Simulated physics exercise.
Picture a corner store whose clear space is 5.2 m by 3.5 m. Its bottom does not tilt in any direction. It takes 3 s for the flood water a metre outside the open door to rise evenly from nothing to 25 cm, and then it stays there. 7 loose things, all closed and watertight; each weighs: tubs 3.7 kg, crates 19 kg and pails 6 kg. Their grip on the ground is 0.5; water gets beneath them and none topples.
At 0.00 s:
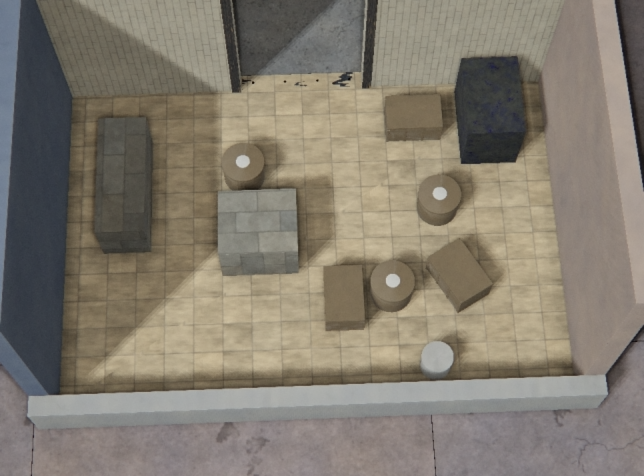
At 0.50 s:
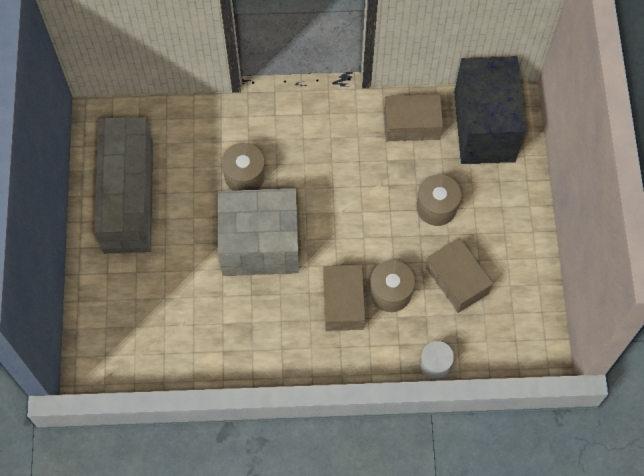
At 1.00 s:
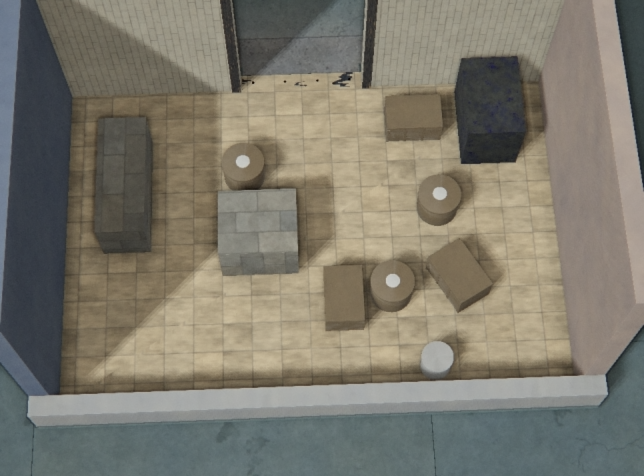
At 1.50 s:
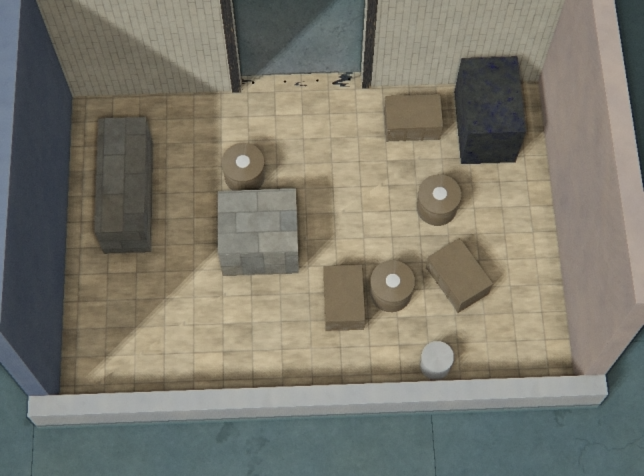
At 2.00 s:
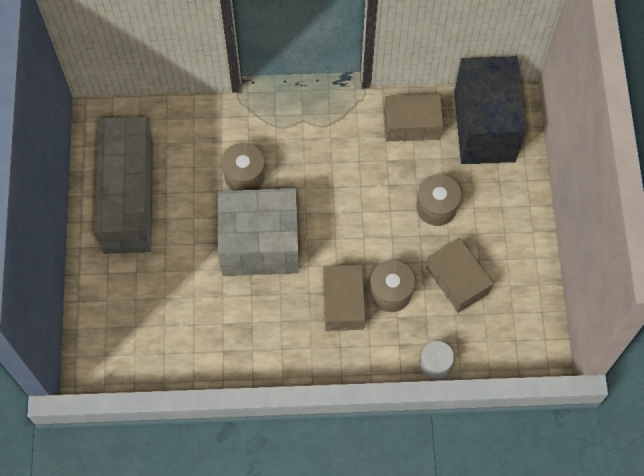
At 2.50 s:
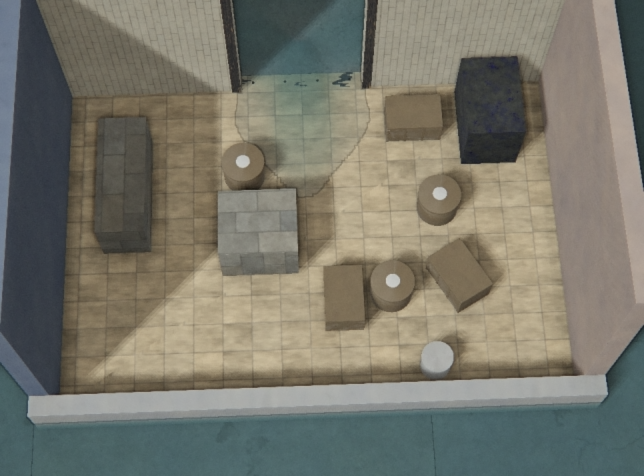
A small walled store with a tiled floor holds brown crates, round tubs and grey blocks, seen from above. Outside, the grey ground turns blue-green as water covers it, then a clear sheet slips through the doorway and spreads inward toward the blocks, while every object stays still.
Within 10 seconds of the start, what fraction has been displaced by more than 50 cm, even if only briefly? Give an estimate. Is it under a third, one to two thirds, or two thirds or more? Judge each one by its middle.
Two in three or more.
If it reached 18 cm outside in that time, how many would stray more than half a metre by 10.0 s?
Then it comes to 5.
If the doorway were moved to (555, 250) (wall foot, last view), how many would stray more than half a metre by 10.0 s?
The count would be 6.
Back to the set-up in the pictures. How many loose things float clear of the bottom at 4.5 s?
At that time the total is 1.
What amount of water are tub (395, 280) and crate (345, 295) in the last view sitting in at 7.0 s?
I'd put it at 8 cm and 7 cm respectively.
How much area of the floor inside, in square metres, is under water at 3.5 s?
Wet: Near 4.5 m2.
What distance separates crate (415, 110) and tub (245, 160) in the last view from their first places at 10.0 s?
First 10 cm, then 140 cm.
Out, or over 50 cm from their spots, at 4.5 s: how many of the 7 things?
Result: 2.
After 3.5 s 0 of 7 are over 50 cm from their spots; 0 afloat.
After 4.5 s 2 of 7 are over 50 cm from their spots; 1 afloat.
After 7.0 s 4 of 7 are over 50 cm from their spots; 4 afloat.
After 10.0 s 6 of 7 are over 50 cm from their spots, and 6 have been at some point; 4 afloat.
